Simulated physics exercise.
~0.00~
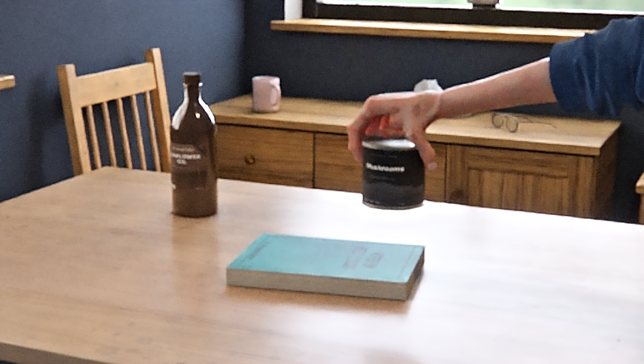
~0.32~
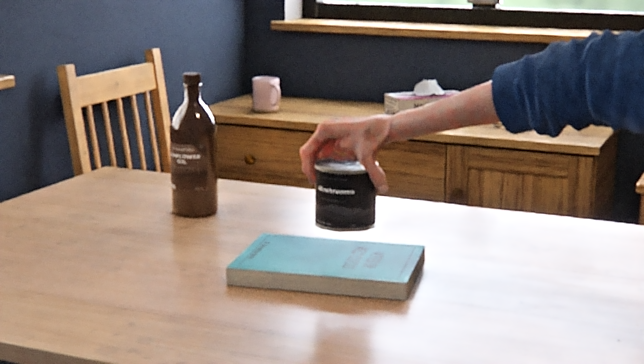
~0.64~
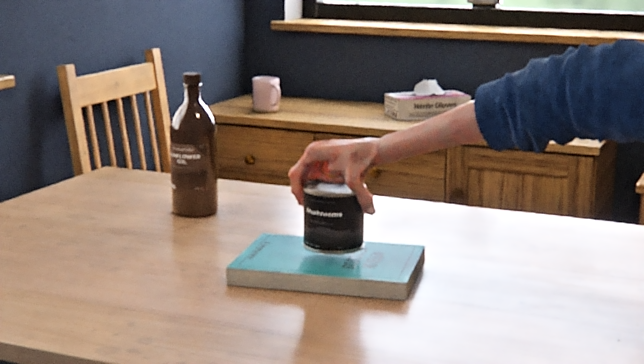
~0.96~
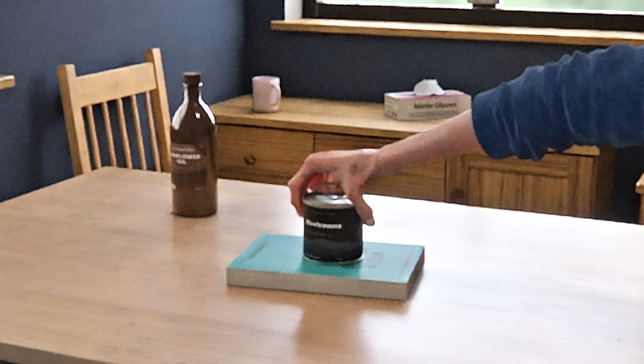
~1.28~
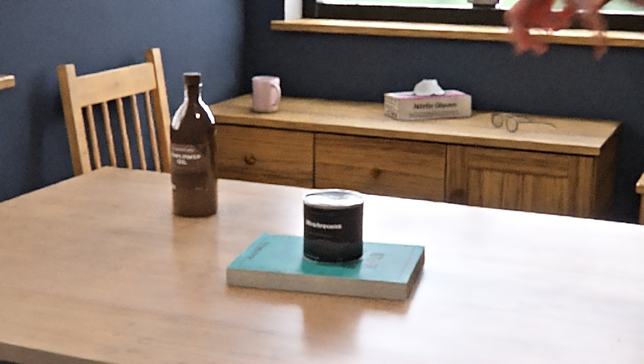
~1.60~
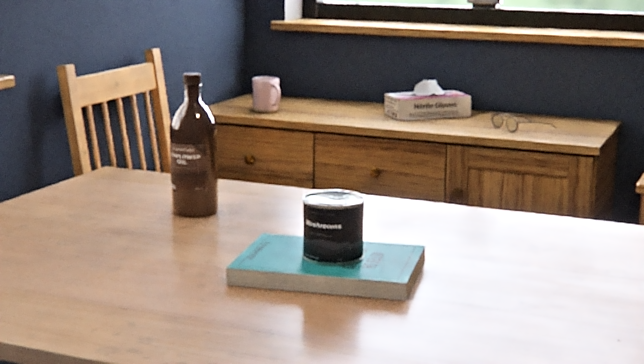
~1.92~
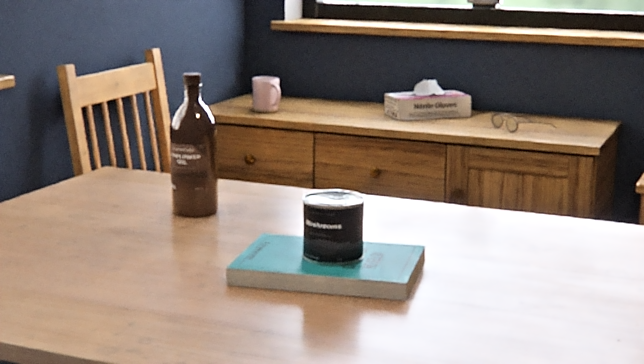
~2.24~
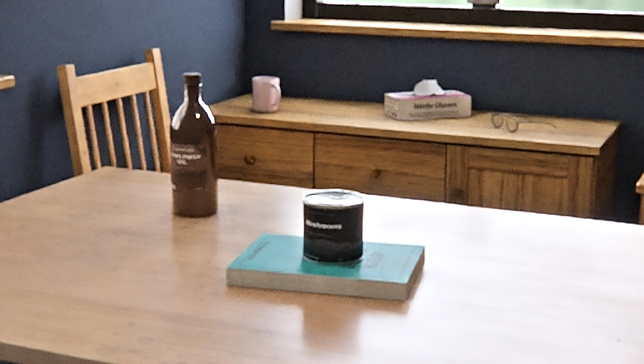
On a wooden dining table, a hand lowers a black pot onto a turquoise book and withdraws, leaving the pot resting there.
